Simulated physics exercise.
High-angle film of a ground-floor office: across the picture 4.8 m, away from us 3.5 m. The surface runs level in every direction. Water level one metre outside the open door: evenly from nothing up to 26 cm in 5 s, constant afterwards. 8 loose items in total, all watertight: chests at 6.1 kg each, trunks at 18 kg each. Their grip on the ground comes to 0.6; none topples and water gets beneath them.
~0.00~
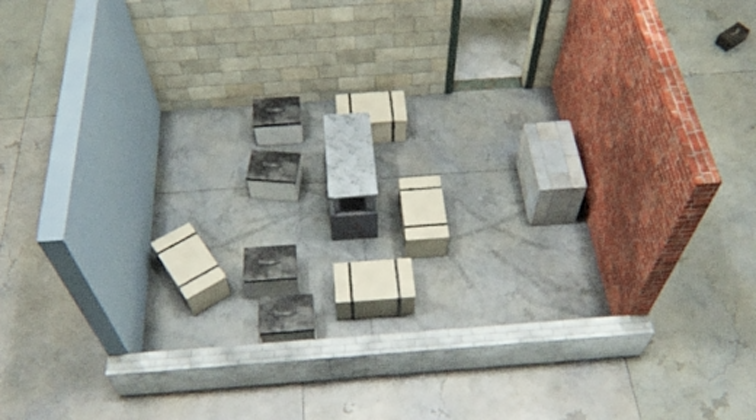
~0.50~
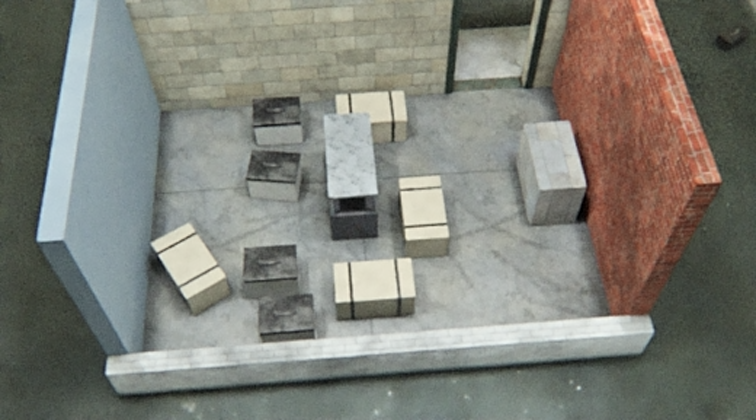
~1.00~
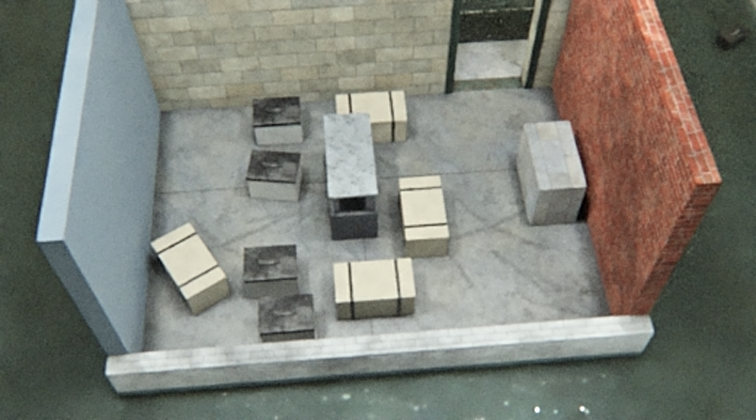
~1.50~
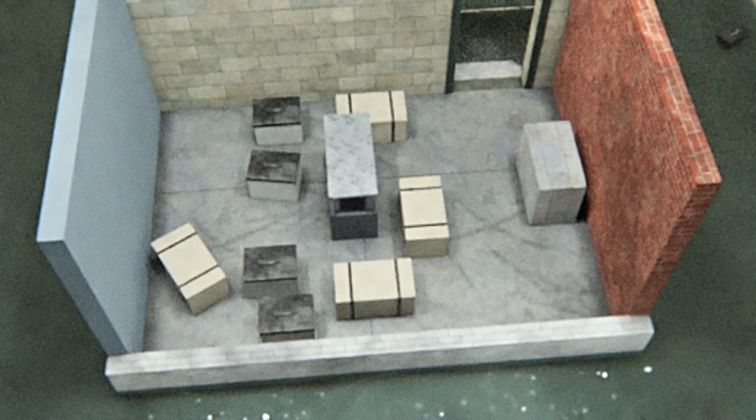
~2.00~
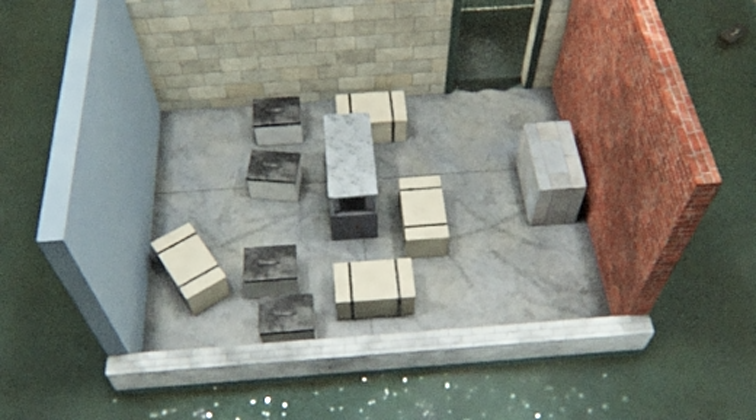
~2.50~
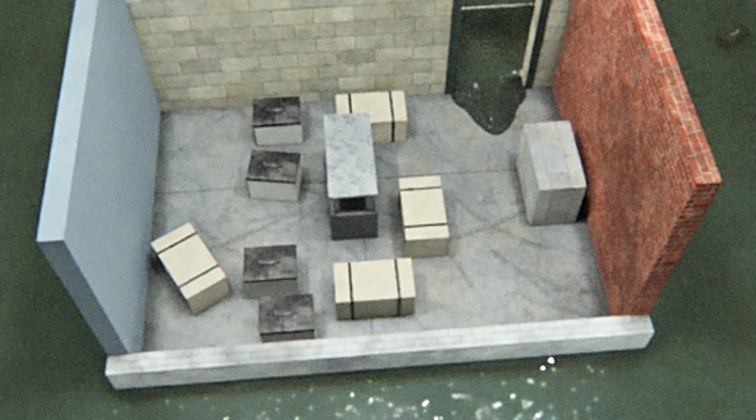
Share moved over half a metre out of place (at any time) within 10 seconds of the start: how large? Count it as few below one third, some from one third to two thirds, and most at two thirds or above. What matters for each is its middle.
Some.
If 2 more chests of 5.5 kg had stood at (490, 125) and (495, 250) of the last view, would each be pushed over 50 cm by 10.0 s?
Taking them in order, the first is beyond that distance and the second is beyond that distance.
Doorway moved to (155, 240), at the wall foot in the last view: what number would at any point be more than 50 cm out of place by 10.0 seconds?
Result: 7.
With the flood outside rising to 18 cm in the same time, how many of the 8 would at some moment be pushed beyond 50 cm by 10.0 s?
Under that setup the answer is 1.
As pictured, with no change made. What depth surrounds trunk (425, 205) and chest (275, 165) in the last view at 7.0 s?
Close to 8 and 0 centimetres.
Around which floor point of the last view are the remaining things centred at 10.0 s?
Roughly at (255, 228).
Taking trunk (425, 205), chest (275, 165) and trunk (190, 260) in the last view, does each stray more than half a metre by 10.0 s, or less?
One by one: Above; below; below.
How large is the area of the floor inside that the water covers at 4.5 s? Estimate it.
Wet area: Approx. 4.5 m2.
After 3.5 s 0 of 8 are over 50 cm from their spots; 0 afloat.
After 4.5 s 0 of 8 are over 50 cm from their spots; 0 afloat.
After 7.0 s 1 of 8 are over 50 cm from their spots; 1 afloat.
After 10.0 s 4 of 8 are over 50 cm from their spots, and 4 have been at some point; 3 afloat.
